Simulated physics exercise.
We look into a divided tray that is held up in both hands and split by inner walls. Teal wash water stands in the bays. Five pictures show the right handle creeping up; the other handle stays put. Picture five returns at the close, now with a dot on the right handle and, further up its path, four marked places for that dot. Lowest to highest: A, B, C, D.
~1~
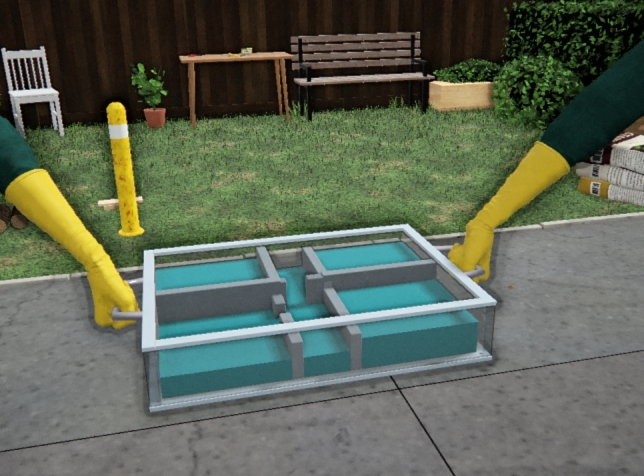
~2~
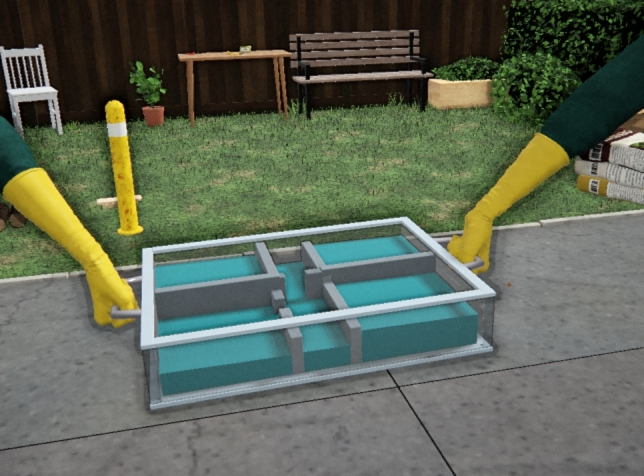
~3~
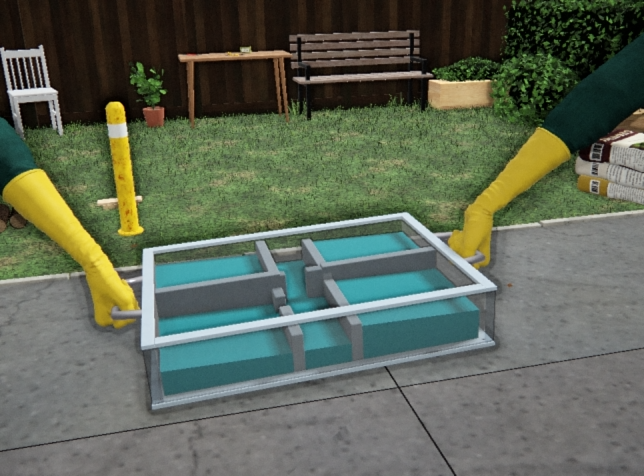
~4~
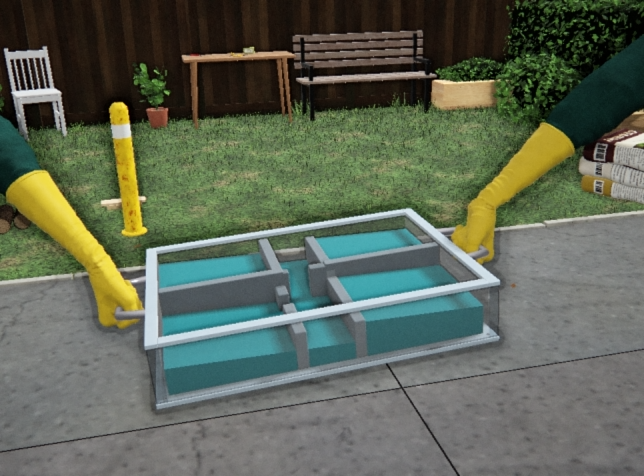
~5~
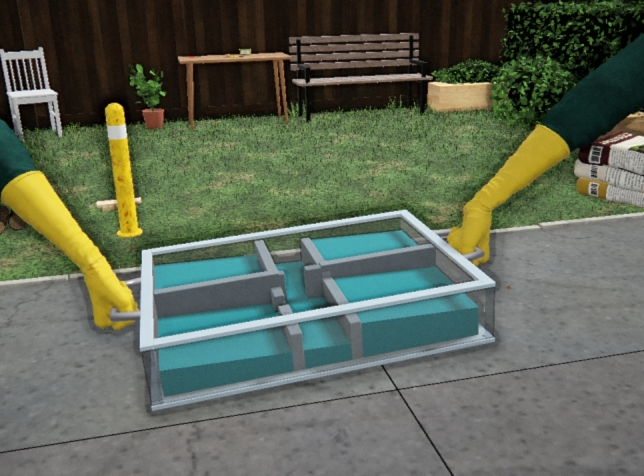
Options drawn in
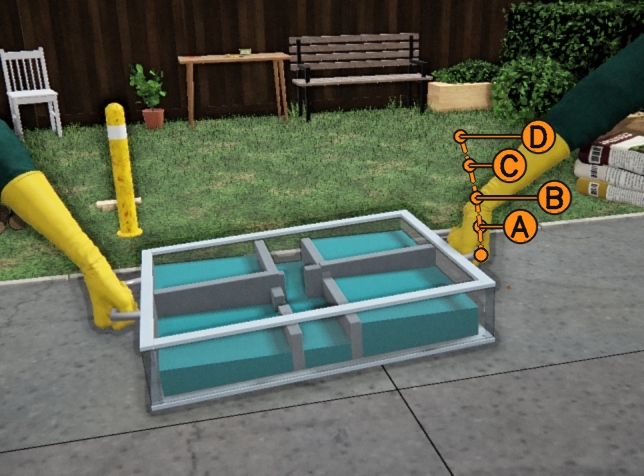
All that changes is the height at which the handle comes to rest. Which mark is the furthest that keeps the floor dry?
B.
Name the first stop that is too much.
The answer is C.
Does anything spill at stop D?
Yes, it does.
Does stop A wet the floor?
No.
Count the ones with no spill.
Two.
In orange, A at (480, 226); B at (476, 197); C at (469, 165); D at (460, 136).
Choosing A, nothing spills; the back left bay holds the most.
Choosing B, nothing spills; the front left bay holds the most.
Choosing C, about 13 % goes over the rim.
Choosing D, about 31 % goes over the rim.
